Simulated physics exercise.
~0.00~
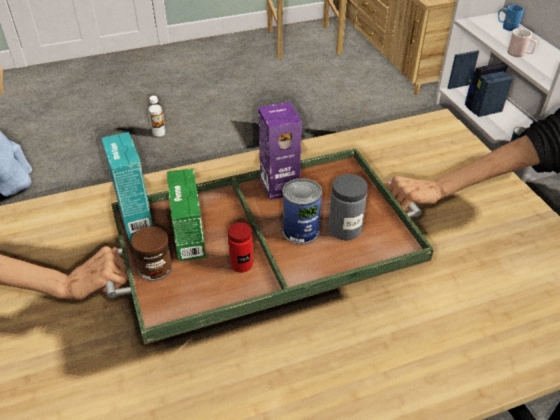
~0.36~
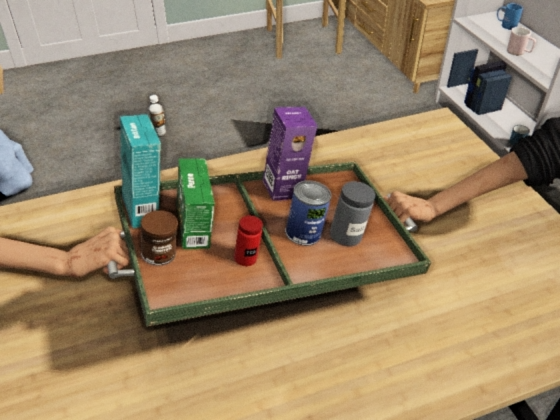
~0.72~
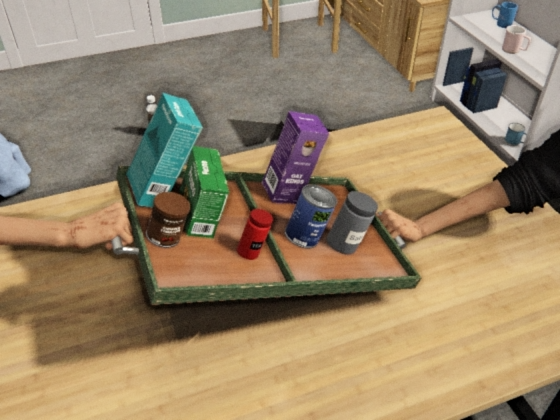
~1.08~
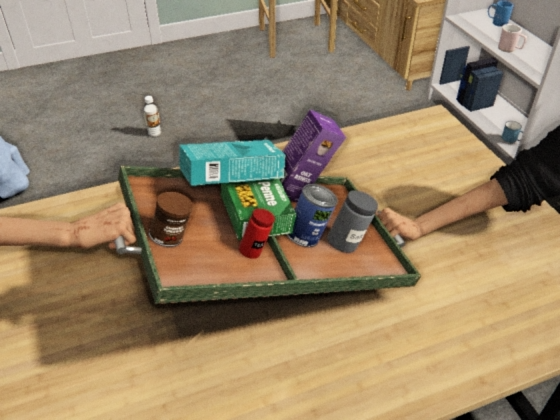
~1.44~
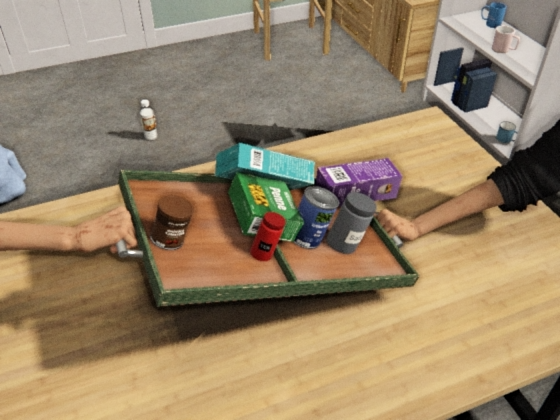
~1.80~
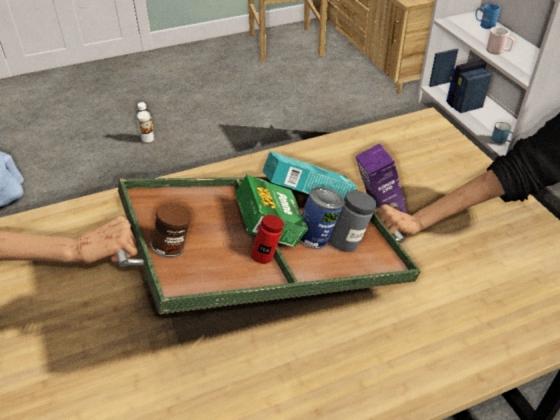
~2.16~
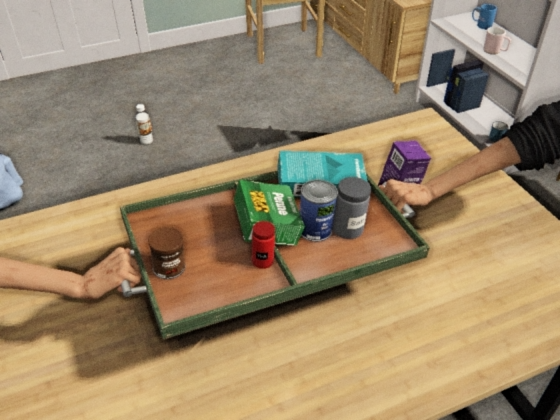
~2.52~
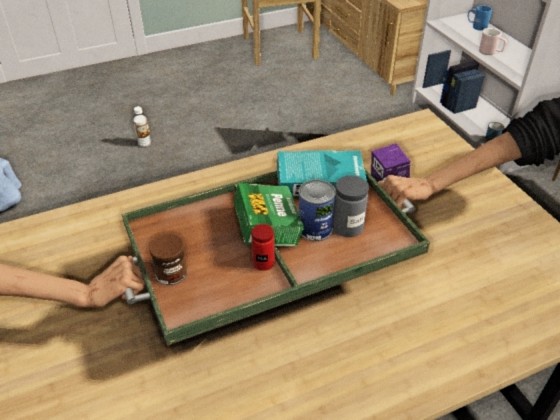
The video shows two hands tilting a green-rimmed tray of packages and containers down to the right, toppling the turquoise and green packets before the purple carton tumbles over the far edge. The tray levels with both packets lying on it, the carton beyond it and the other containers upright.
